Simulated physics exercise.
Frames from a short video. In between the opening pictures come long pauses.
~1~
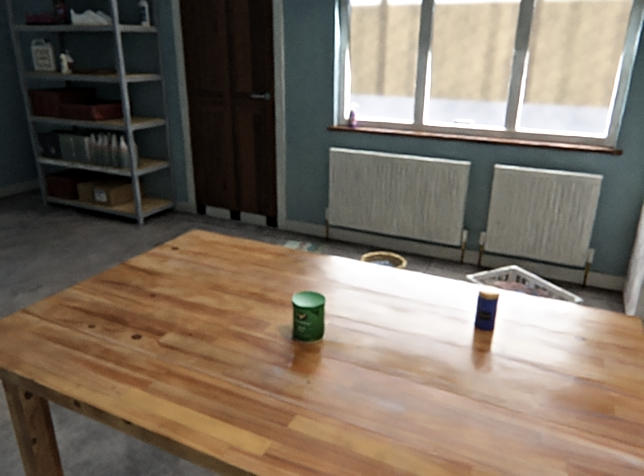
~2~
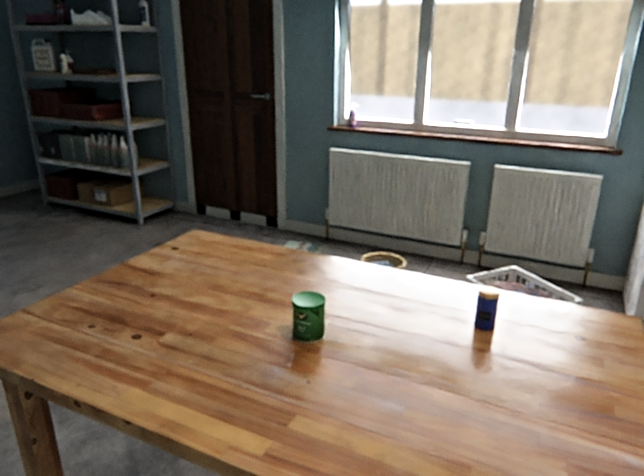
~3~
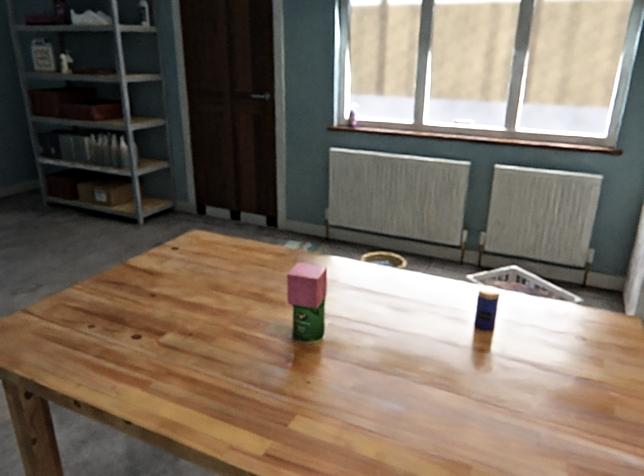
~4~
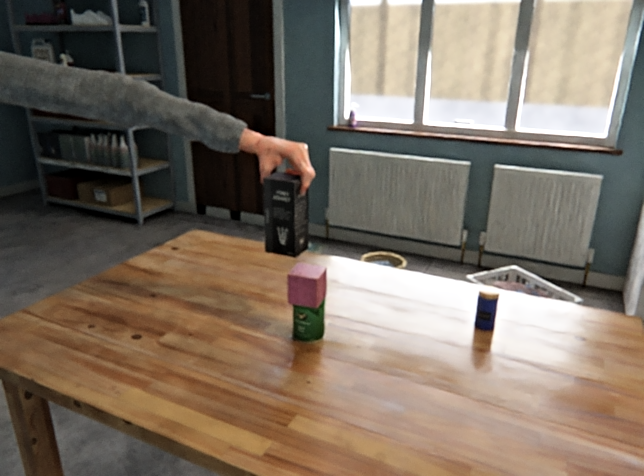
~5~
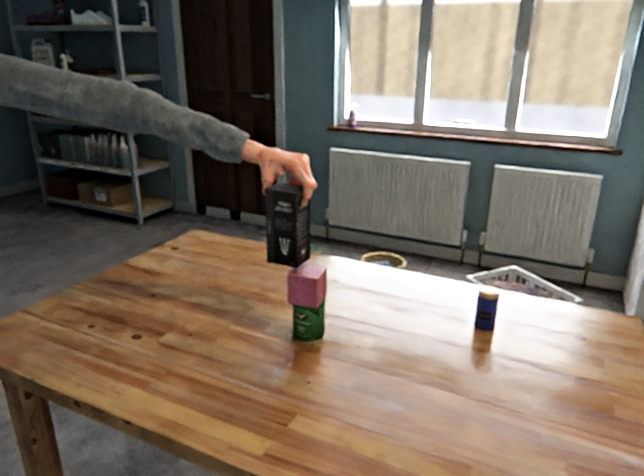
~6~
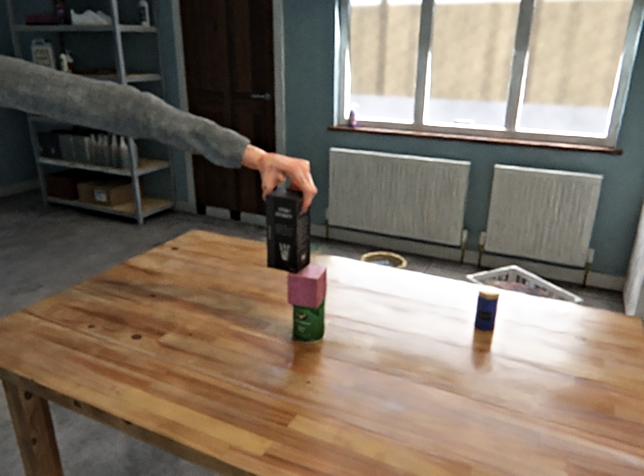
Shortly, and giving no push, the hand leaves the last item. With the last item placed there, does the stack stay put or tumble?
You'll see something goes over.
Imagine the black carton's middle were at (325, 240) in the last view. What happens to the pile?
What happens next is that it tips over.
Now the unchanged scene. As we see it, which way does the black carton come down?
Result: Further left.
Then, 0.40 s later than the last frame, black carton now fallen.
Then, 0.50 s later than the last frame, things are still on the move.
When it is over, fallen, black carton; the other 3 as before. End places, in pixels of the last picture, black carton near (241, 306). The pile comes apart.
